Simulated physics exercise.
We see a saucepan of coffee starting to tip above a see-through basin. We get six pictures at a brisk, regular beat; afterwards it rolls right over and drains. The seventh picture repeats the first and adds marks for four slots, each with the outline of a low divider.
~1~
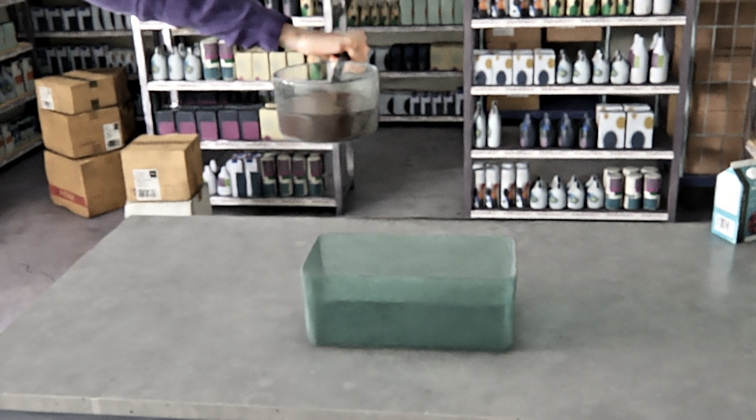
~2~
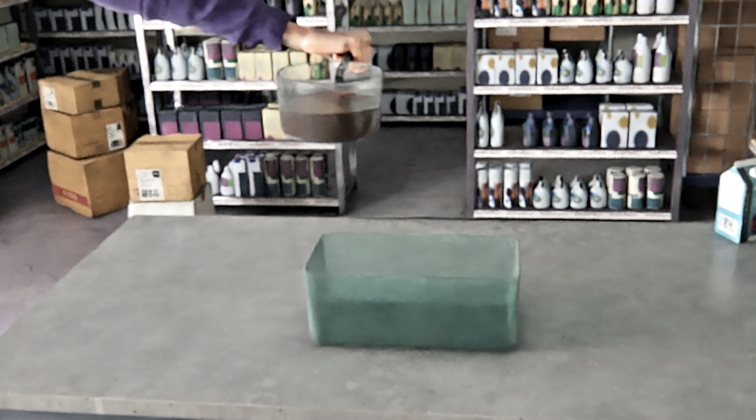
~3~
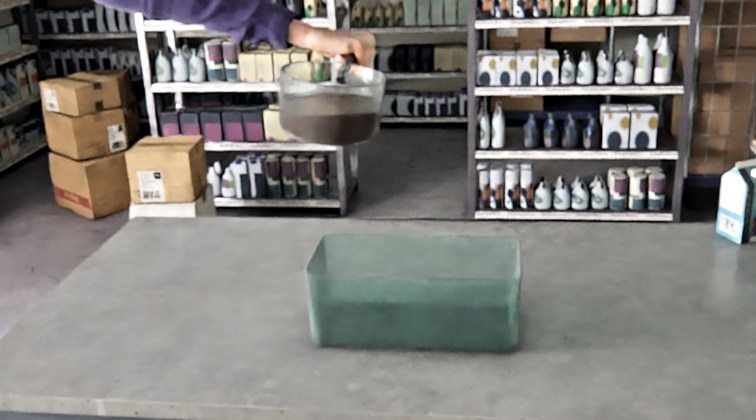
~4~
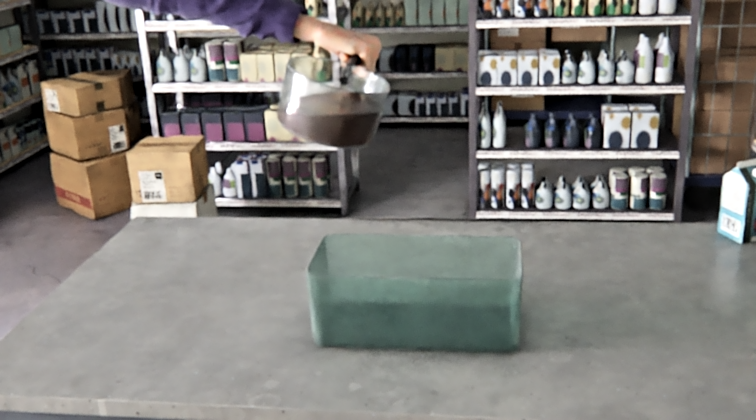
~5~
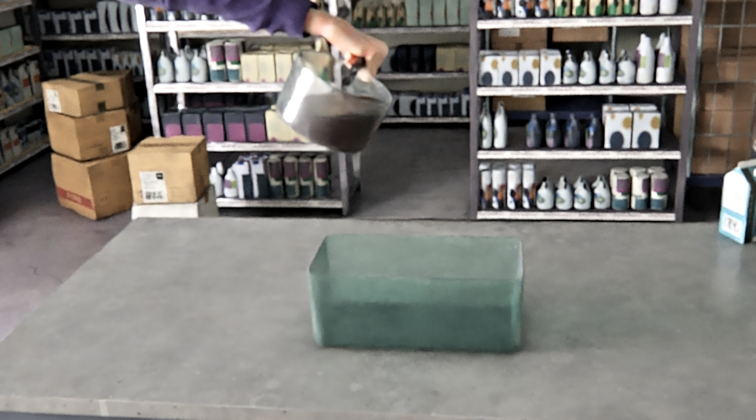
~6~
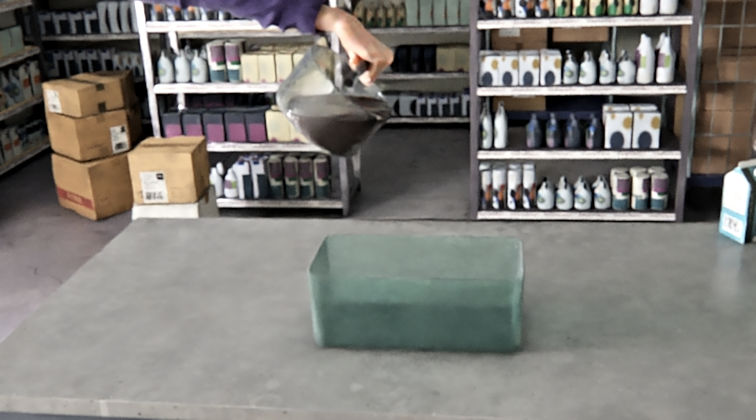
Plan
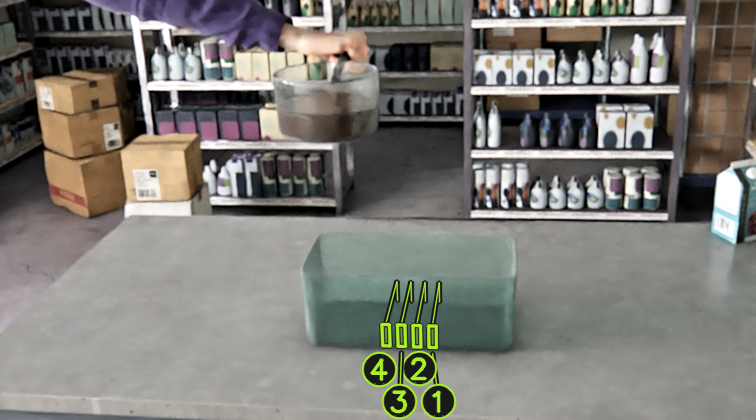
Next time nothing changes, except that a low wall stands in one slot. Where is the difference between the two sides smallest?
It is 1.
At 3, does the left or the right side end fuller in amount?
More ends on the right.
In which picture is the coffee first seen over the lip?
Picture 6.
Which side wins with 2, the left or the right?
The right side.
On the marked copy, 1 at (432, 353); 2 at (416, 352); 3 at (401, 352); 4 at (386, 351).
With 1, about 56 % ends left of the wall and 42 % right of it.
With 2, about 17 % ends left of the wall and 81 % right of it.
With 3, about 10 % ends left of the wall and 89 % right of it.
With 4, about 9 % ends left of the wall and 88 % right of it.
